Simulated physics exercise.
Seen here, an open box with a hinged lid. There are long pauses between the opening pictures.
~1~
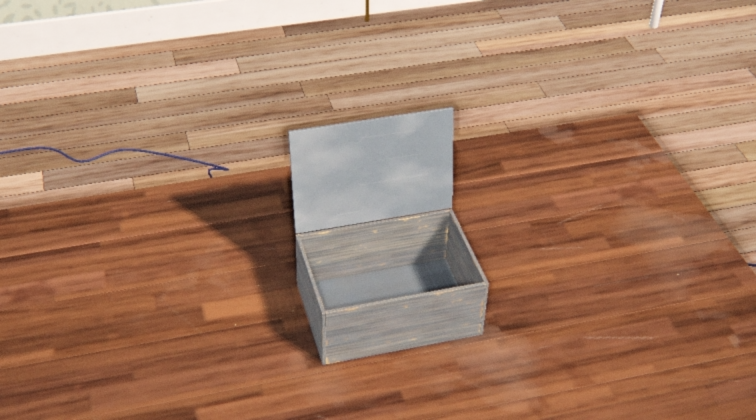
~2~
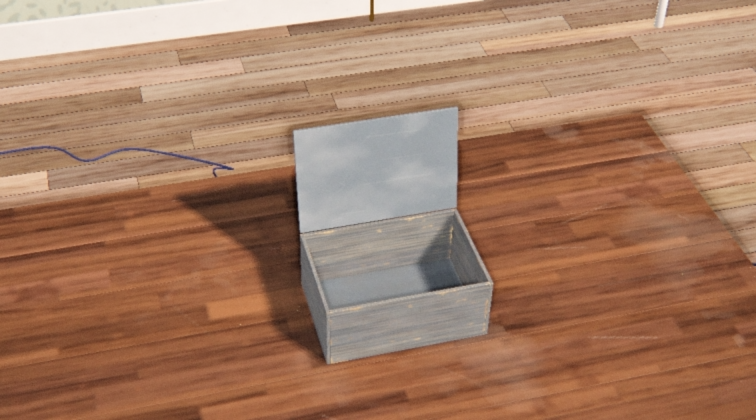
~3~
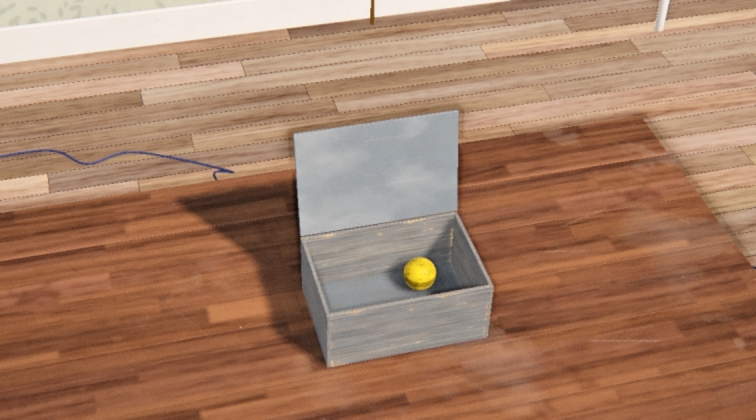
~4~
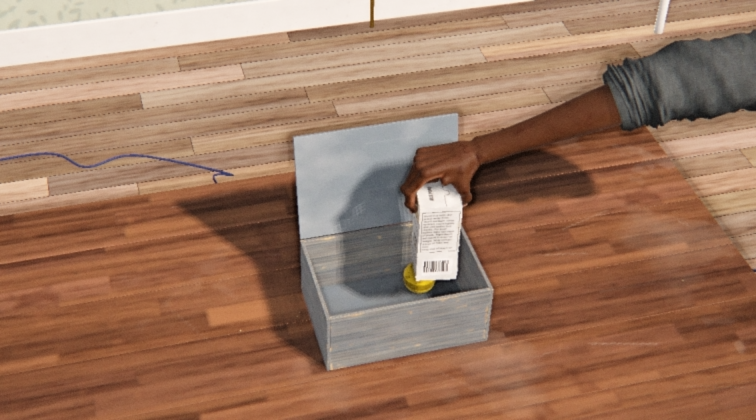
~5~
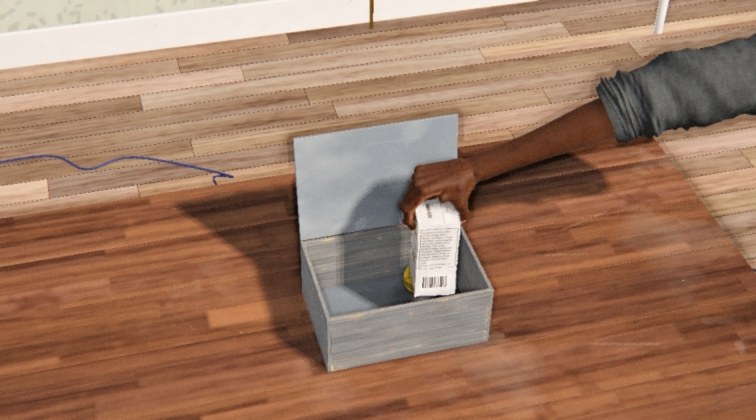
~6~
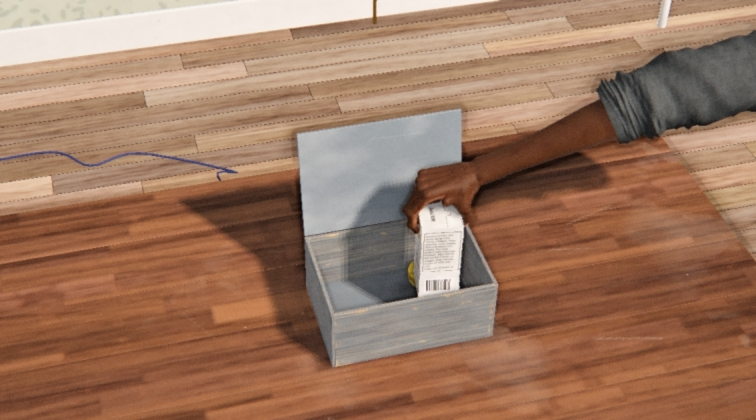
On a wooden floor, an open gray box with a raised lid sat empty, then a yellow ball was inside it. A hand reached in from the right and lowered a white carton into the box.
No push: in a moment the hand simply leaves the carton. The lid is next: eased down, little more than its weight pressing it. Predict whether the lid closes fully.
Prediction: It does not close fully.
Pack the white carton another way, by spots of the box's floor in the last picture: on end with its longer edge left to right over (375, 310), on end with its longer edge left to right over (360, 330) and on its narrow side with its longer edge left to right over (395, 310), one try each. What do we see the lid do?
The lid stays partly open the first time, stays partly open the second time and goes all the way down the third time.
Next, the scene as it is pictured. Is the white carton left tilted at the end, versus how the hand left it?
In the end, the white carton keeps its orientation.
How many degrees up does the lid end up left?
Measured angle - around 35°.
Then, 0.60 s on from there, white carton turned 5° from how it was put near (431, 272).
Then, 1.50 s on from there, lid 68° above the rim; white carton shifted about its own width near (432, 273); yellow ball shifted a little.
In the end, lid 33° above the rim; moved from the start, white carton; yellow ball unmoved. At the end, from the last picture's camera, white carton near (433, 273).
